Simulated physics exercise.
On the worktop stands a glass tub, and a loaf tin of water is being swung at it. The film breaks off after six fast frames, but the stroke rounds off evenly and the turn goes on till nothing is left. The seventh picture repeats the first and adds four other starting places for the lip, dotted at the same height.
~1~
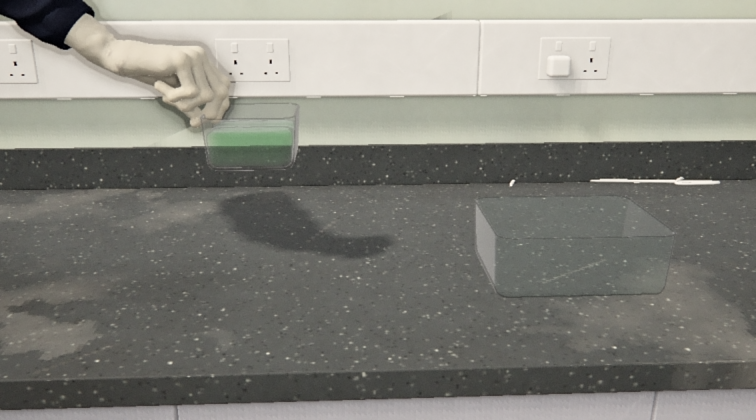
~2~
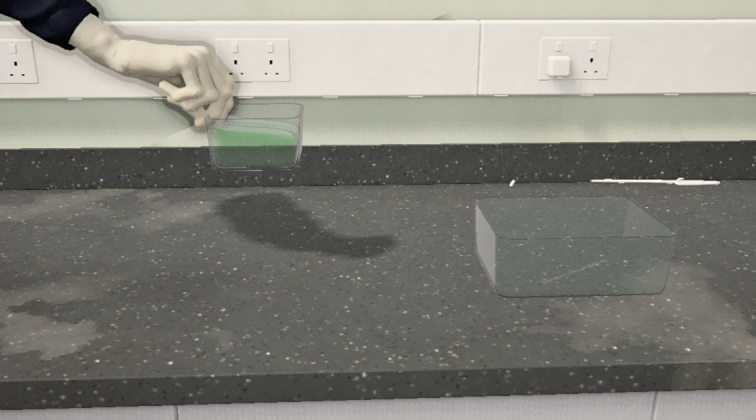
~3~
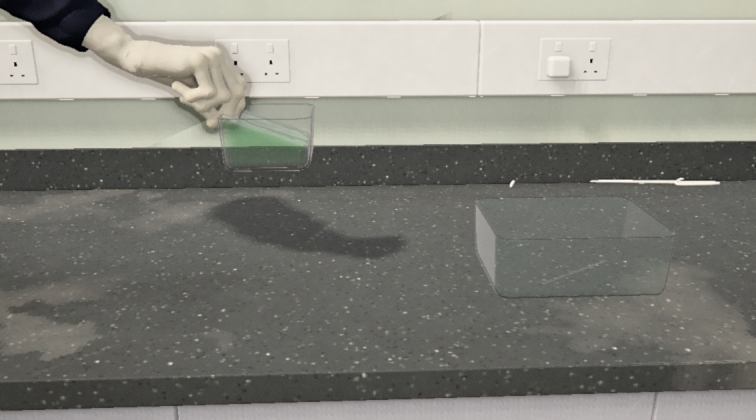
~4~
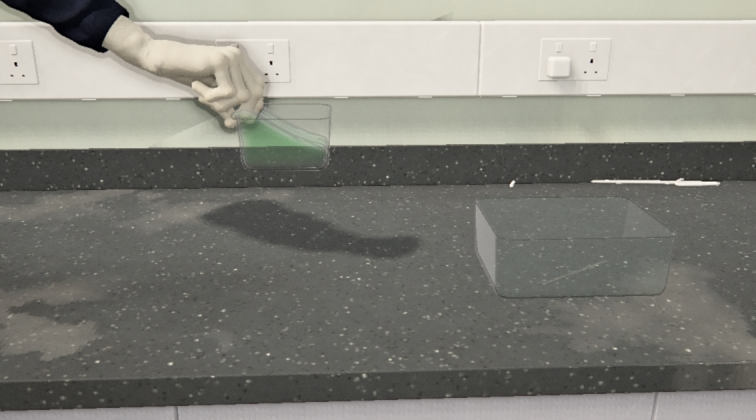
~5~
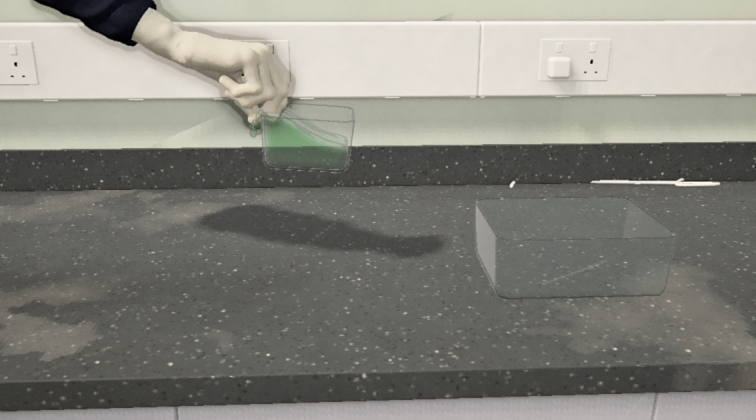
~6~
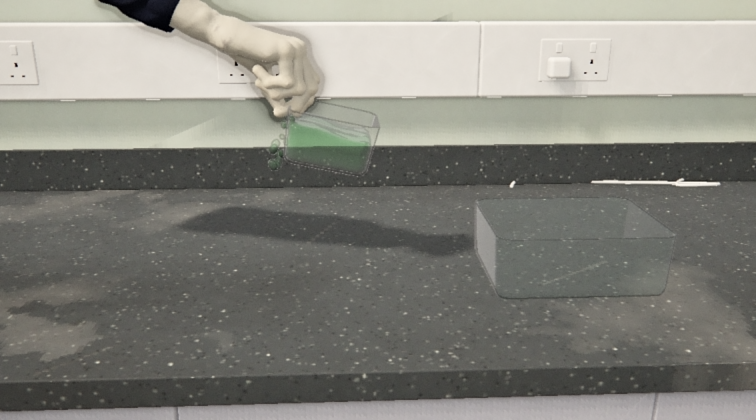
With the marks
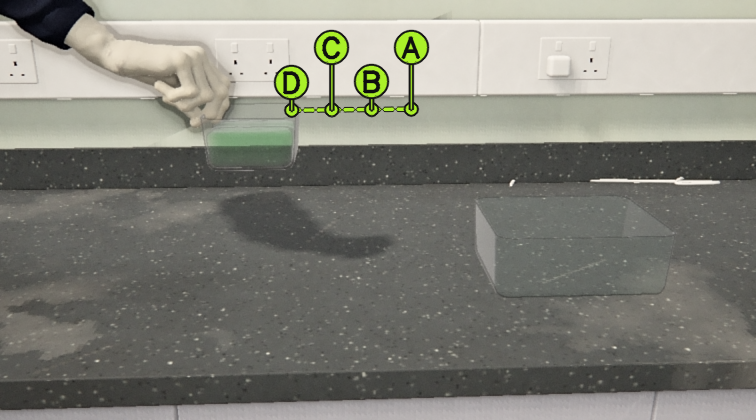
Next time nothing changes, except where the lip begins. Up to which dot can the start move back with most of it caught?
C is the one.
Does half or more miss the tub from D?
Yes, that goes wrong.
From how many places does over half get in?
Three.
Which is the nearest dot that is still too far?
It is D.
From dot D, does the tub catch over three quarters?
No, it does not.
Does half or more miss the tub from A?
No, not at all.
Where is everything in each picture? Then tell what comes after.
Upright, lip at (295, 110); tub from (494, 295) to (663, 291); nothing has left yet.
Upright, lip at (299, 110); nothing has left yet.
Upright, lip at (311, 110); nothing has left yet.
Upright, lip at (329, 111); water is over the rim, down to (238, 113).
Tipped about 4°, lip at (352, 114); water is over the rim, down to (258, 131).
Tipped about 12°, lip at (376, 120); water is over the rim, down to (276, 165).
On the marked copy, A at (411, 109); B at (371, 109); C at (331, 109); D at (291, 110).
For dot A, about 92 % lands in the tub, 4 % falls short and 5 % goes beside or beyond.
For dot B, about 79 % lands in the tub, 14 % falls short and 7 % goes beside or beyond.
For dot C, about 62 % lands in the tub, 33 % falls short and 5 % goes beside or beyond.
For dot D, about 37 % lands in the tub, 59 % falls short and 4 % goes beside or beyond.
